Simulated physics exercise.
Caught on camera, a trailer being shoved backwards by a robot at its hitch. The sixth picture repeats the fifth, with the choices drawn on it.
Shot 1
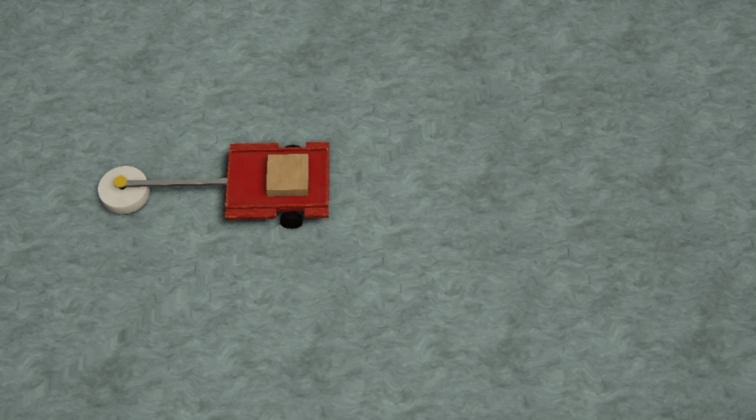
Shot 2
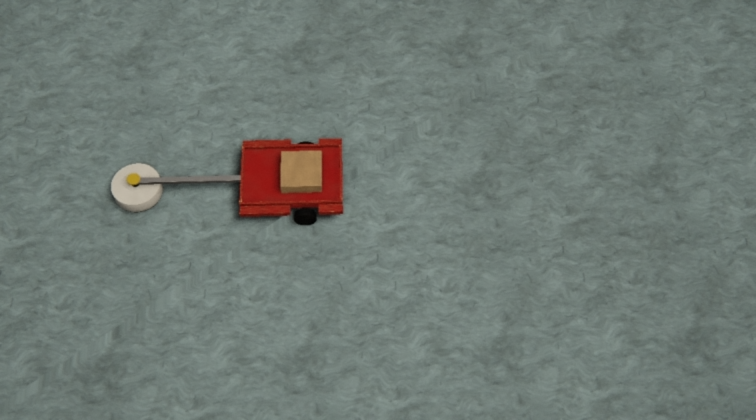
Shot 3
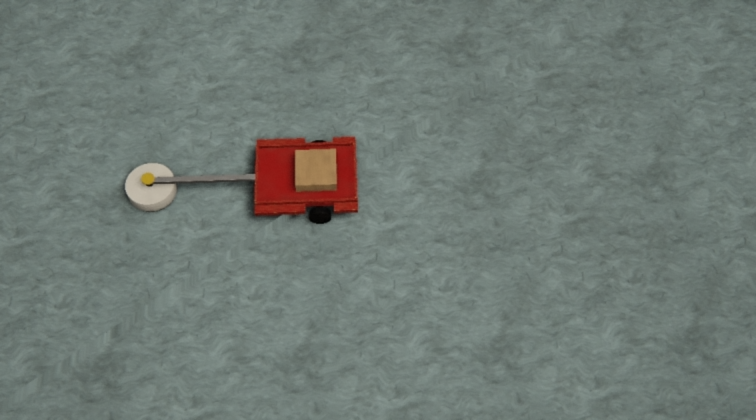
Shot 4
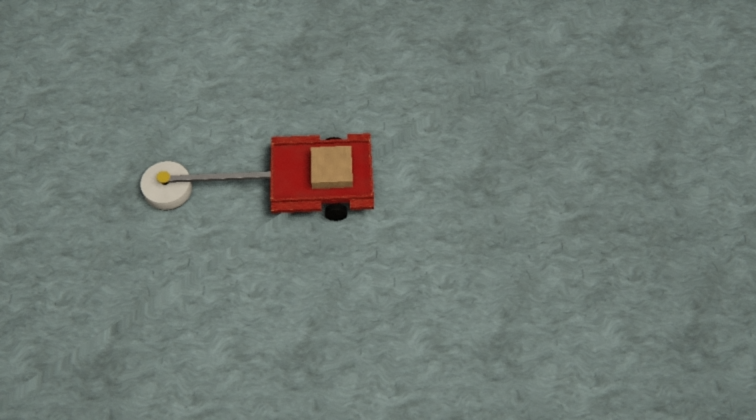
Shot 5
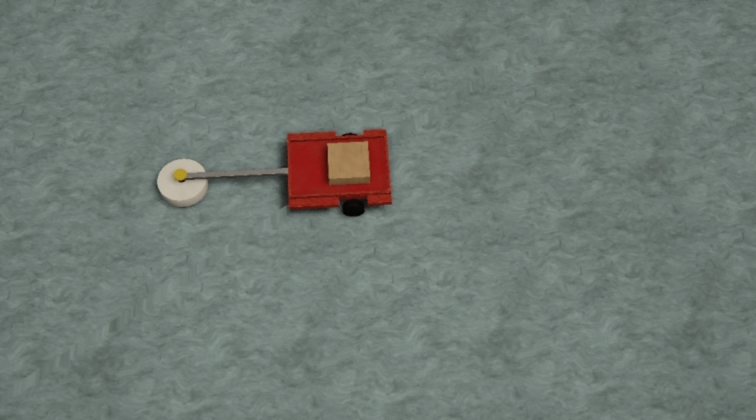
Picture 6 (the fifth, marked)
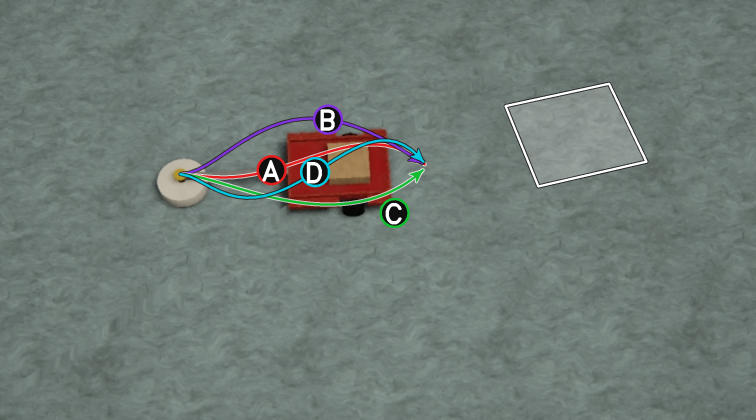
A round white robot pushes a red cart carrying a wooden block slowly to the right.
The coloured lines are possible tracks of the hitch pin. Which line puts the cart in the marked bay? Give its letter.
The robot should drive D.
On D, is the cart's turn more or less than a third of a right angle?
Less than that.
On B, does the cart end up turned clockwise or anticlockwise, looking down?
Clockwise.
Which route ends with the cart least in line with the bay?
Route B.
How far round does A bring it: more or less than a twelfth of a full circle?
It turns less than that.
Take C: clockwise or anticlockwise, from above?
Anticlockwise.
On the marked copy, A from (180, 174) via (306, 159) to (425, 164); B from (180, 174) via (301, 119) to (422, 163); C from (180, 174) via (304, 203) to (423, 170); D from (180, 174) via (308, 177) to (423, 162); the bay at (575, 133).
Following D. Soon after the start, robot (273, 201), cart (423, 155).
Later, robot (356, 155), cart (509, 137).
In the end, robot (426, 173), cart (574, 133); the cart stands in the bay.
As for the rest, A leaves the cart at (584, 166), out of the bay; B leaves the cart at (569, 239), out of the bay; C leaves the cart at (553, 101), out of the bay.
